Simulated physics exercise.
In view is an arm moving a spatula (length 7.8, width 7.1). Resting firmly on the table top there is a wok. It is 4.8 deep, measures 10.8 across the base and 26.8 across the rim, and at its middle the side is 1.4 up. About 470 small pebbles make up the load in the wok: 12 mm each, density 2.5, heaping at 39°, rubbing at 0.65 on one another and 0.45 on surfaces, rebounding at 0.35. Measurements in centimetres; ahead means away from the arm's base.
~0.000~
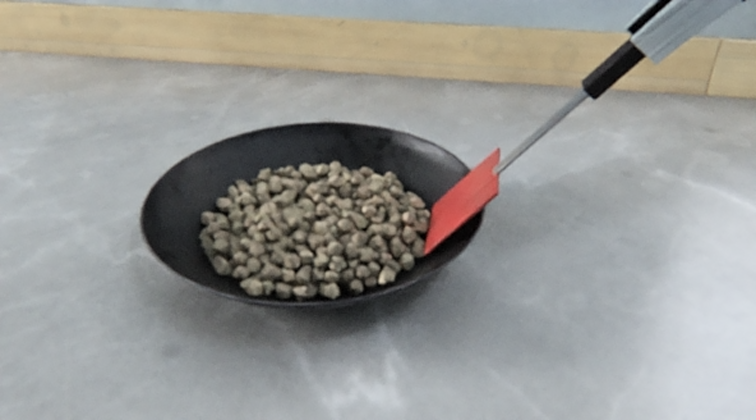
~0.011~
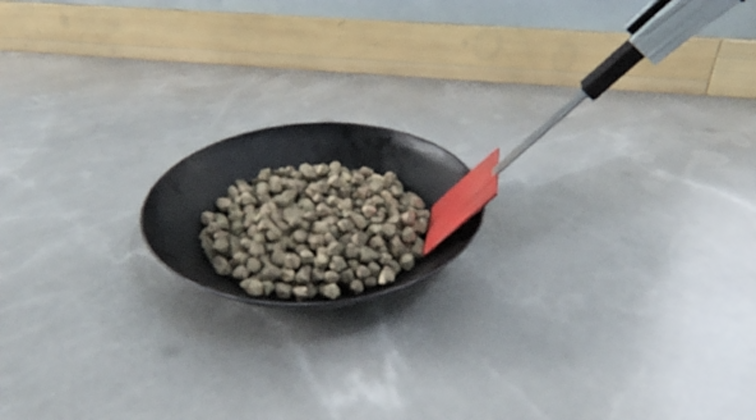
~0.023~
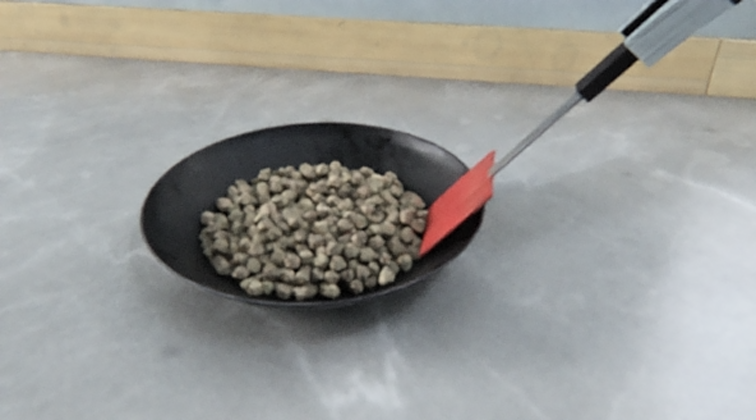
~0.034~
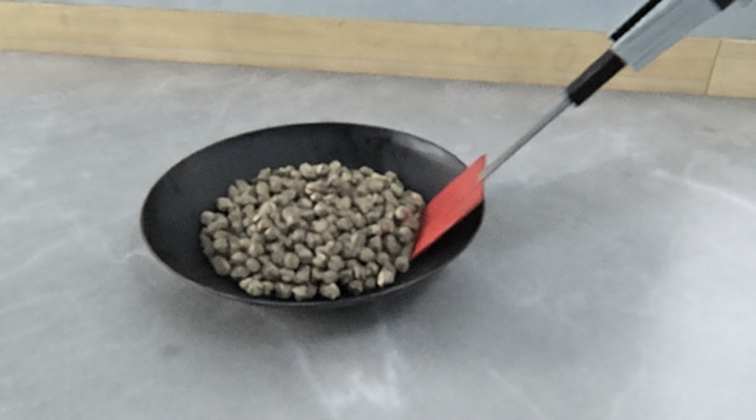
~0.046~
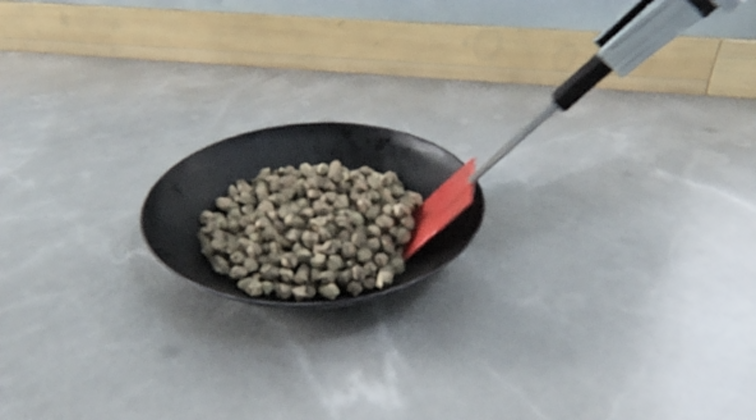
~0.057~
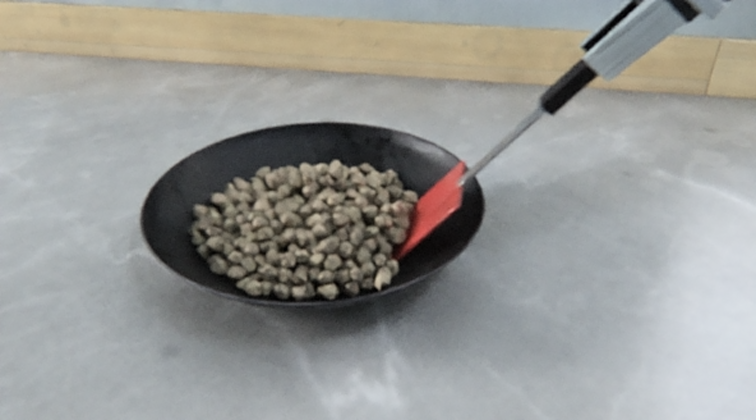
To begin with, a robotic arm holds a red spatula against the right side of a heap of small grey-brown pebbles in a black wok on a grey table top. The spatula then slides a short way left and slightly down into the wok, nudging the heap a little leftward while the wok stays still.
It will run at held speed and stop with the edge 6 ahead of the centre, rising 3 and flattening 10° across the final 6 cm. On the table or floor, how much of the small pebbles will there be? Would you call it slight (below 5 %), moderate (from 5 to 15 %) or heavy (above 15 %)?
I would call it moderate.
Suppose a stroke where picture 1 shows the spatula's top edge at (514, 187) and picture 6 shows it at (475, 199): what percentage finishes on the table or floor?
10 per cent.
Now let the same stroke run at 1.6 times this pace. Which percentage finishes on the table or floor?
Estimate: Close to 20 %.
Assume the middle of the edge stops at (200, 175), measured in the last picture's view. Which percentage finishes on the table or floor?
My guess is roughly 40 percent.
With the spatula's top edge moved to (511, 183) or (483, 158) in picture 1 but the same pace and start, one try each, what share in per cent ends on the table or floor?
Some 10 per cent, then some 5 per cent.
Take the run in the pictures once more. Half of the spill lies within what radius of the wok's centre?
18 cm or so.
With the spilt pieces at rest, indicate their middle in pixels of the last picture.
I'd place it close to (127, 214).
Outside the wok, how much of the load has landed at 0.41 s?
My estimate is roughly 8 %.
After 0.12 s, sloping 51°, highest piece 7 above the table; 469 in the wok.
After 0.18 s, sloping 47°, highest piece 6 above the table; 469 in the wok.
After 0.41 s, sloping 41°, highest piece 7 above the table; 433 in the wok, 34 on the table or floor, 2 on the blade or in flight.
After 1.46 s, sloping 41°, highest piece 6 above the table; 432 in the wok, 37 on the table or floor.
In the end, 432 in the wok, 37 on the table or floor. That is 8 % on the table or floor.
